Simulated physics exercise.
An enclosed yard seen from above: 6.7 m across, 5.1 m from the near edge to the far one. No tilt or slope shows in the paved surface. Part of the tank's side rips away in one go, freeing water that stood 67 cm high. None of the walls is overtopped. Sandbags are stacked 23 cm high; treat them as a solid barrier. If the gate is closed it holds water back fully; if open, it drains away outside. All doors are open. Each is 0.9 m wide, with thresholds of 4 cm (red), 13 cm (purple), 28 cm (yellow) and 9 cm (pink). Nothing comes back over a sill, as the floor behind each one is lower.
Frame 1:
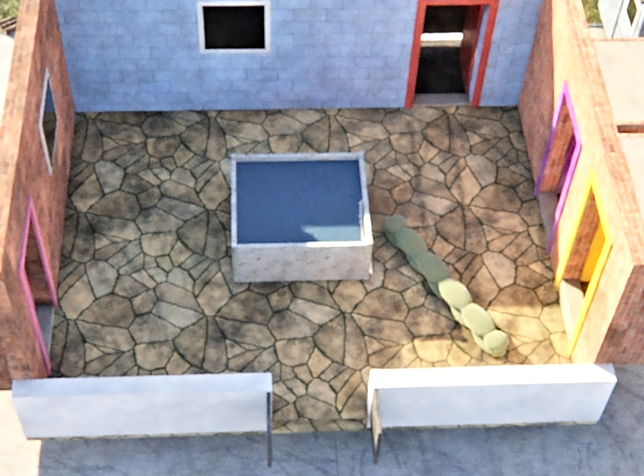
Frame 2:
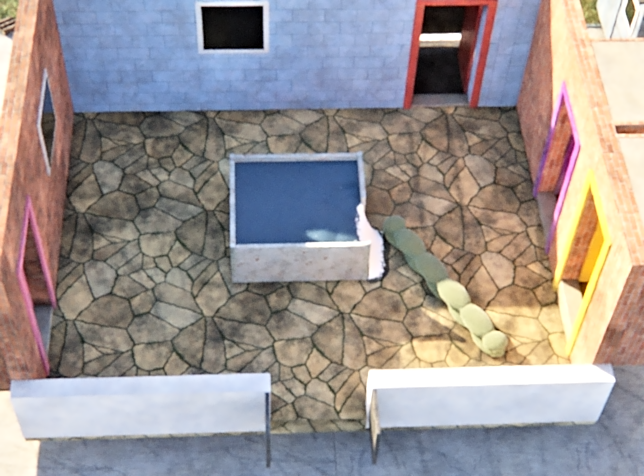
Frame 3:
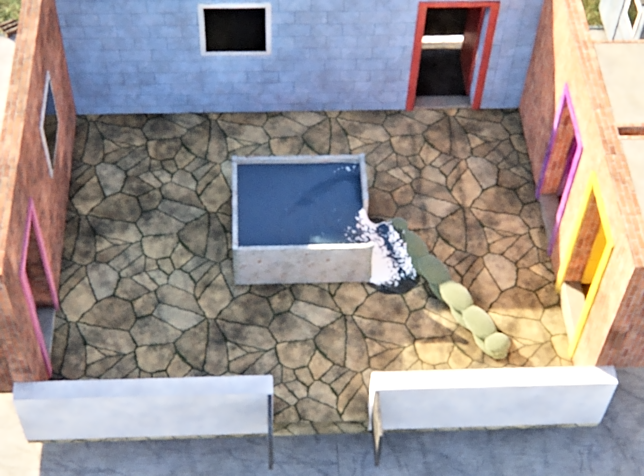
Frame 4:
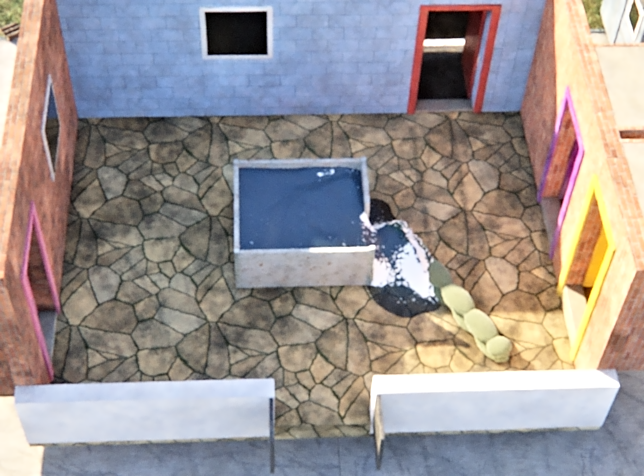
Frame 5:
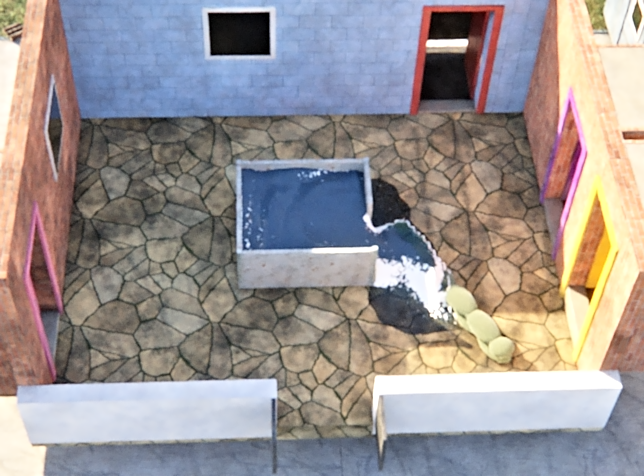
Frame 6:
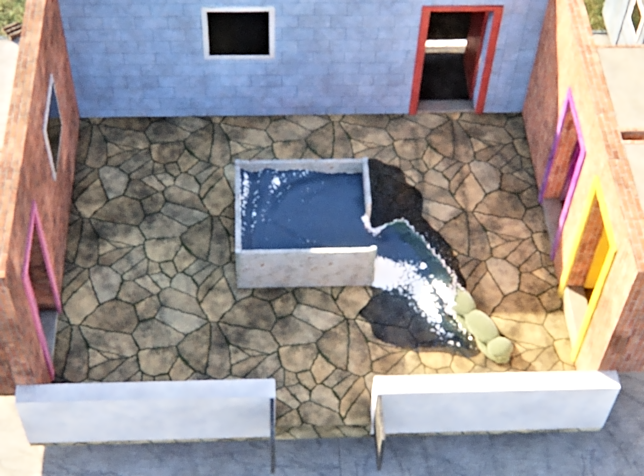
Water burst from the right side of a raised tank in a stone-paved yard, then spread in a foamy stream toward the lower right along a row of green sandbags, leaving dark wet paving around it.
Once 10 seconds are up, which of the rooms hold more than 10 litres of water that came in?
One by one: At the red door the inflow will break the limit, at the purple door the inflow will remain within the limit, at the yellow door the inflow will remain within the limit, at the pink door the inflow will remain within the limit.
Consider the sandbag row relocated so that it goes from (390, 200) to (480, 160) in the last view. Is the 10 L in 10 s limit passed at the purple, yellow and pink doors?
Against the limit, the purple door goes beyond it, the yellow door stays within it and the pink door stays within it.
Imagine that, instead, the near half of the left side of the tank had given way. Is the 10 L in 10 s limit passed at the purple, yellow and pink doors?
Door purple stays within, door yellow stays within, door pink goes beyond.
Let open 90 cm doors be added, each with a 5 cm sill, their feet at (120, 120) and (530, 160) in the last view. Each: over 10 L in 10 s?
Taking them in order, the first gets too little and the second enough.
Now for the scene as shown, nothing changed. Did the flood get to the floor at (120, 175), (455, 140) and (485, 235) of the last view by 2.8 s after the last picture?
Untouched, soaked, soaked.
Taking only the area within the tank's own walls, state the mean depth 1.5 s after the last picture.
Mean depth: Some 36 cm.
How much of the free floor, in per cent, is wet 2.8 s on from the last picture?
Roughly 50 percent.
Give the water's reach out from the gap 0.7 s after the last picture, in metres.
I'd say around 3.4 m from the gap.
Then, 0.7 s after the last picture water covers 25 % of the floor and is deepest (44 cm) near (396, 257); red door not reached, purple door not reached, yellow door 2 cm at the sill, 0 L in, pink door not reached.
Then, 1.5 s after the last picture water covers 40 % of the floor and is deepest (34 cm) near (396, 257); red door 3 cm at the sill, 0 L in, purple door 13 cm at the sill, 0 L in, yellow door 14 cm at the sill, 0 L in, pink door not reached.
Then, 2.8 s after the last picture water covers 50 % of the floor and is deepest (28 cm) near (396, 257); red door 6 cm at the sill, 3 L in, purple door 5 cm at the sill, 1 L in, yellow door 13 cm at the sill, 0 L in, pink door not reached.
Then, 5.3 s after the last picture water covers 70 % of the floor and is deepest (17 cm) near (383, 258); red door 9 cm at the sill, 23 L in, purple door 4 cm at the sill, 1 L in, yellow door 8 cm at the sill, 0 L in, pink door 5 cm at the sill, 0 L in.
Then, 9.3 s after the last picture water covers 90 % of the floor and is deepest (10 cm) near (383, 258); red door 7 cm at the sill, 80 L in, purple door 3 cm at the sill, 1 L in, yellow door 5 cm at the sill, 0 L in, pink door 4 cm at the sill, 0 L in.
